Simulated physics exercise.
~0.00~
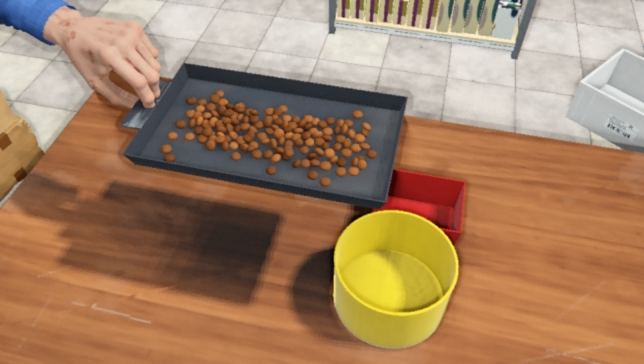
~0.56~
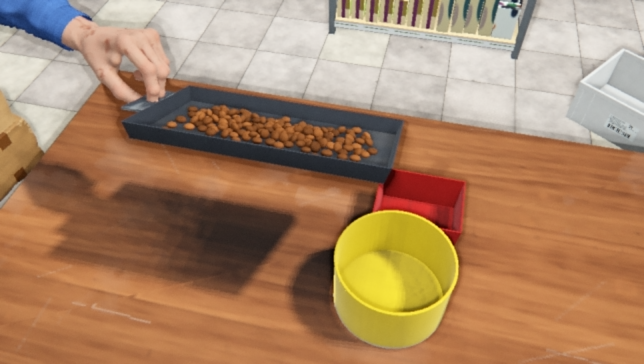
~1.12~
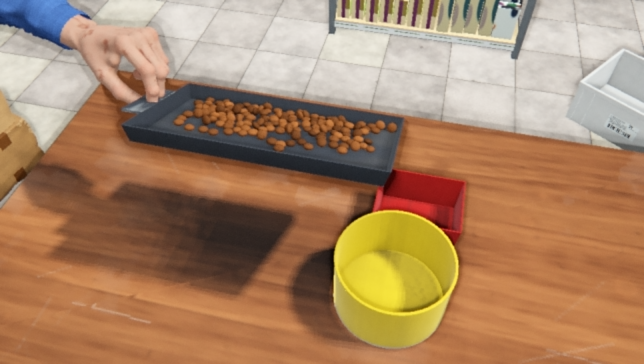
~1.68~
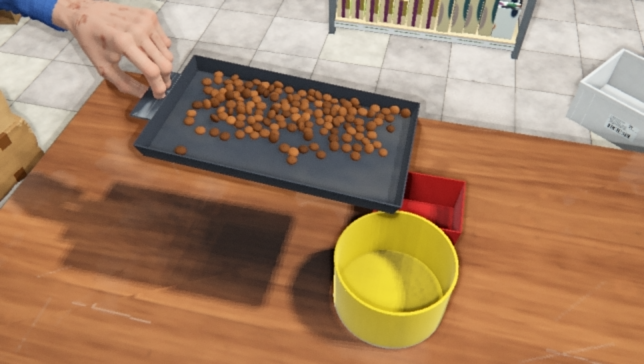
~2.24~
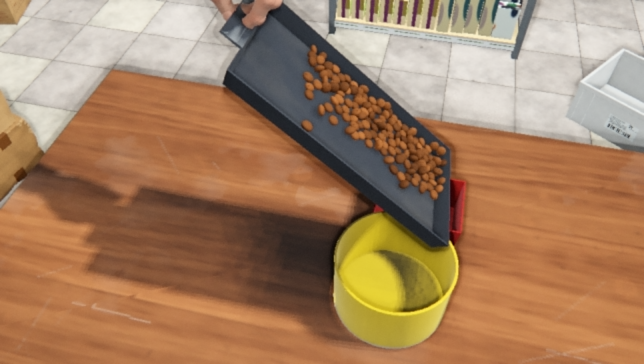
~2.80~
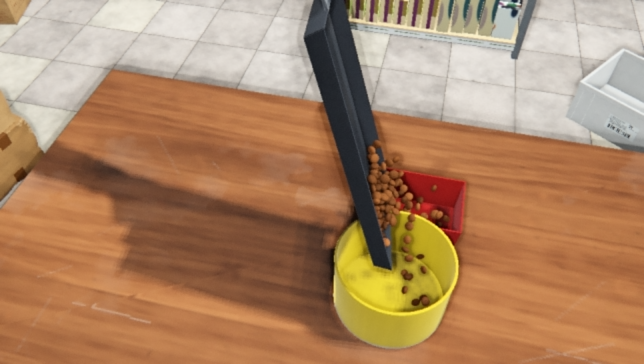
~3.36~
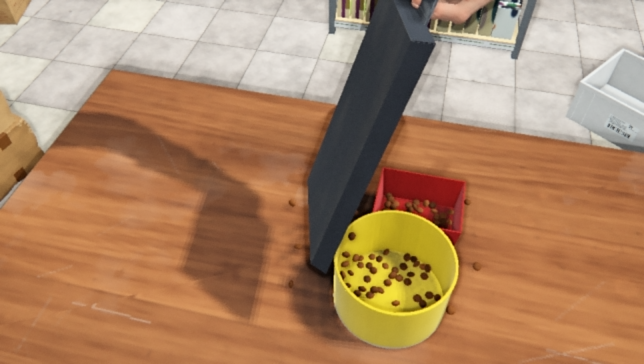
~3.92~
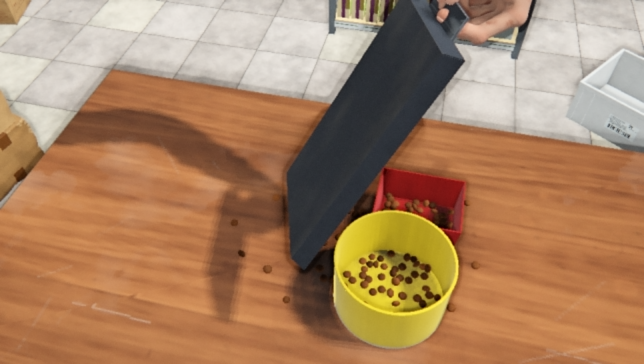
A hand tipped a dark tray of brown kibble bits toward the viewer, levelled it, then swung it right and upended it, spilling the pieces into a yellow pot and a red tin, with some ending up scattered on the wooden table.
